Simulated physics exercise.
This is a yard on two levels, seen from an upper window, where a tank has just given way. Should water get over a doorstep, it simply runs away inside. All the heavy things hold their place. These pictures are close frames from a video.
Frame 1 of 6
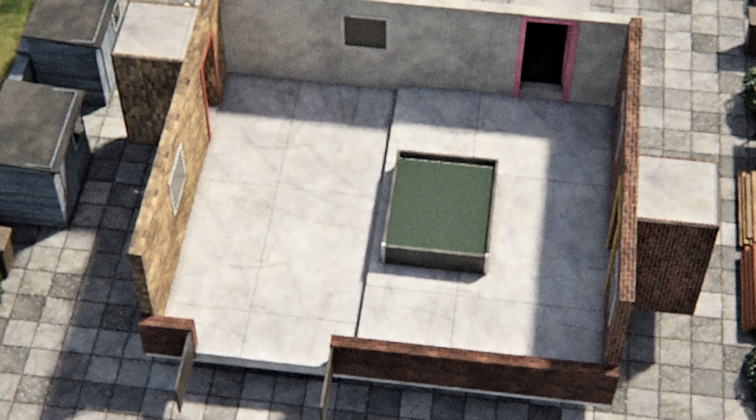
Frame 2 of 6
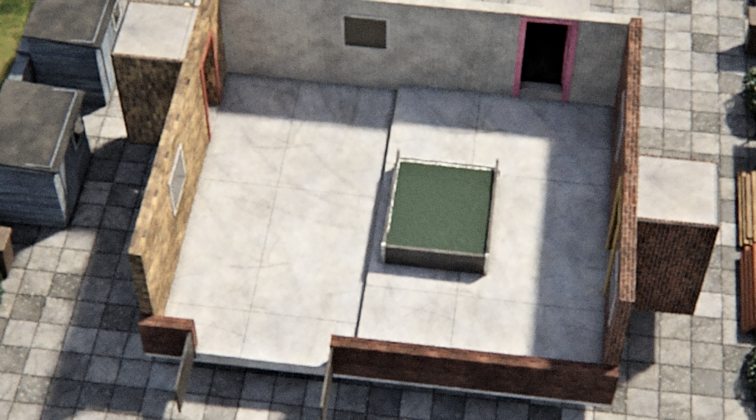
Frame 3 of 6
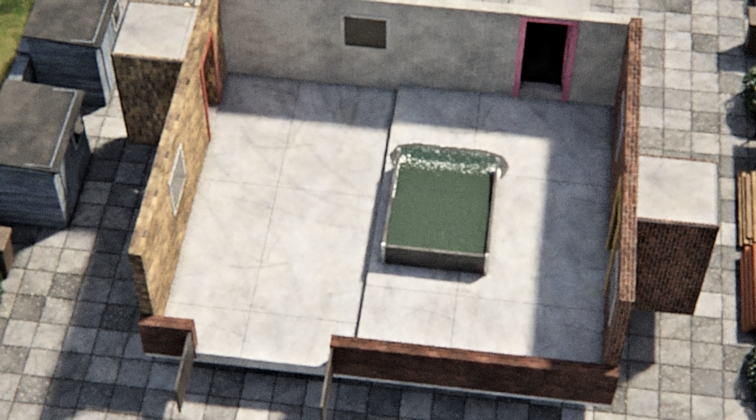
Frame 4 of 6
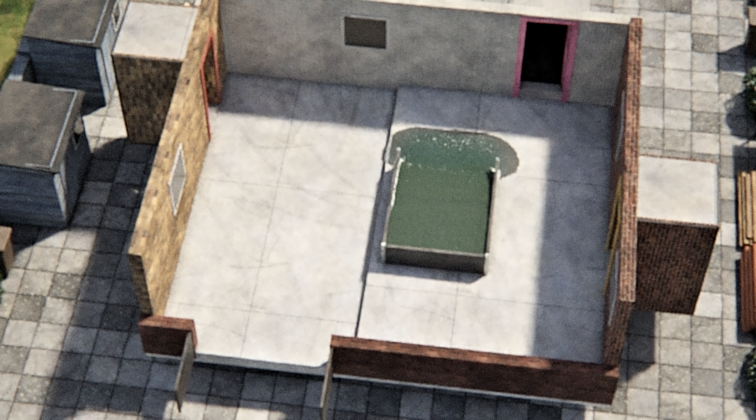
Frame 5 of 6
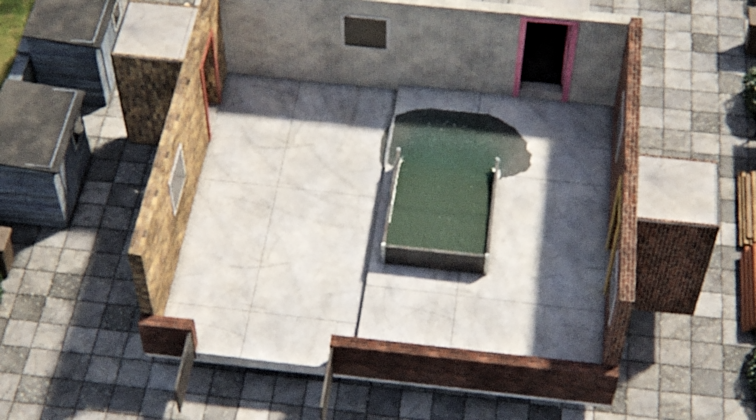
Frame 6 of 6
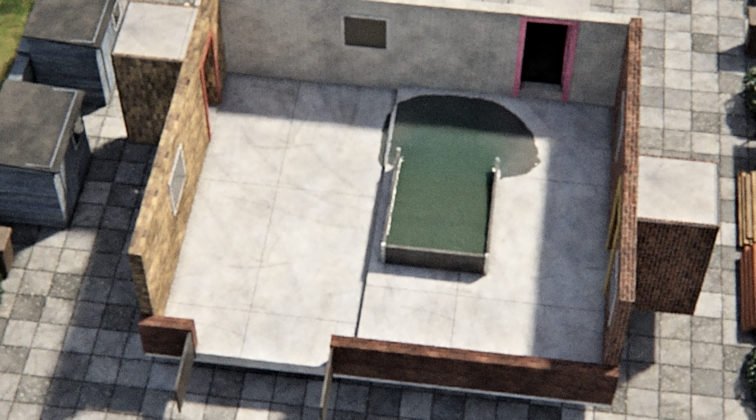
Green water bursts from the tank's far side and spreads across the pale yard floor.
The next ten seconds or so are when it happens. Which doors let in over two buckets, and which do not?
The red door surpasses two buckets, the yellow door does not surpass two buckets, the pink door does not surpass two buckets.
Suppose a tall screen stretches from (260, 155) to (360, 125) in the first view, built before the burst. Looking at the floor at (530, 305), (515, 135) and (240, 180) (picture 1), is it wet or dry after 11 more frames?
First spared, then soaked, then spared.
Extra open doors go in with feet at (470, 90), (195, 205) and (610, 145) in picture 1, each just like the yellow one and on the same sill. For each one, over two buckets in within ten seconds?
Above; below; above.
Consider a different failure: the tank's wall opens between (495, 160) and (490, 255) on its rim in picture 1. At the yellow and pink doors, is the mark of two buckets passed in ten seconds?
Door by door, the yellow door exceeds it and the pink door doesn't reach it.
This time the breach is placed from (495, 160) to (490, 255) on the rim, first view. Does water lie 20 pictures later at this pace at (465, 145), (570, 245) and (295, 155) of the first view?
Going through them one by one, I'd say high and dry, then waterlogged, then high and dry.
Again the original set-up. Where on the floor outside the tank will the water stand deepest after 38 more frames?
Deepest spot: Near (599, 382).
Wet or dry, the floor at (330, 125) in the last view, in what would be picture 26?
By then I'd expect it to be inundated.
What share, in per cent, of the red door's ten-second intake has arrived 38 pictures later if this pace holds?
Close to 85 percent.
A moment on, water covers 15 % of the floor; the red door not reached, the yellow door not reached, the pink door wet at the sill, nothing in.
Next, water covers 20 % of the floor; the red door not reached, the yellow door not reached, the pink door wet at the sill, nothing in.
Then, water covers 30 % of the floor; the red door wet at the sill, nothing in, the yellow door not reached, the pink door wet at the sill, nothing in.
Later, water covers 65 % of the floor; the red door over two buckets in, the yellow door wet at the sill, nothing in, the pink door wet at the sill, nothing in.
In the end, water covers 95 % of the floor; the red door over two buckets in, the yellow door wet at the sill, nothing in, the pink door wet at the sill, nothing in.
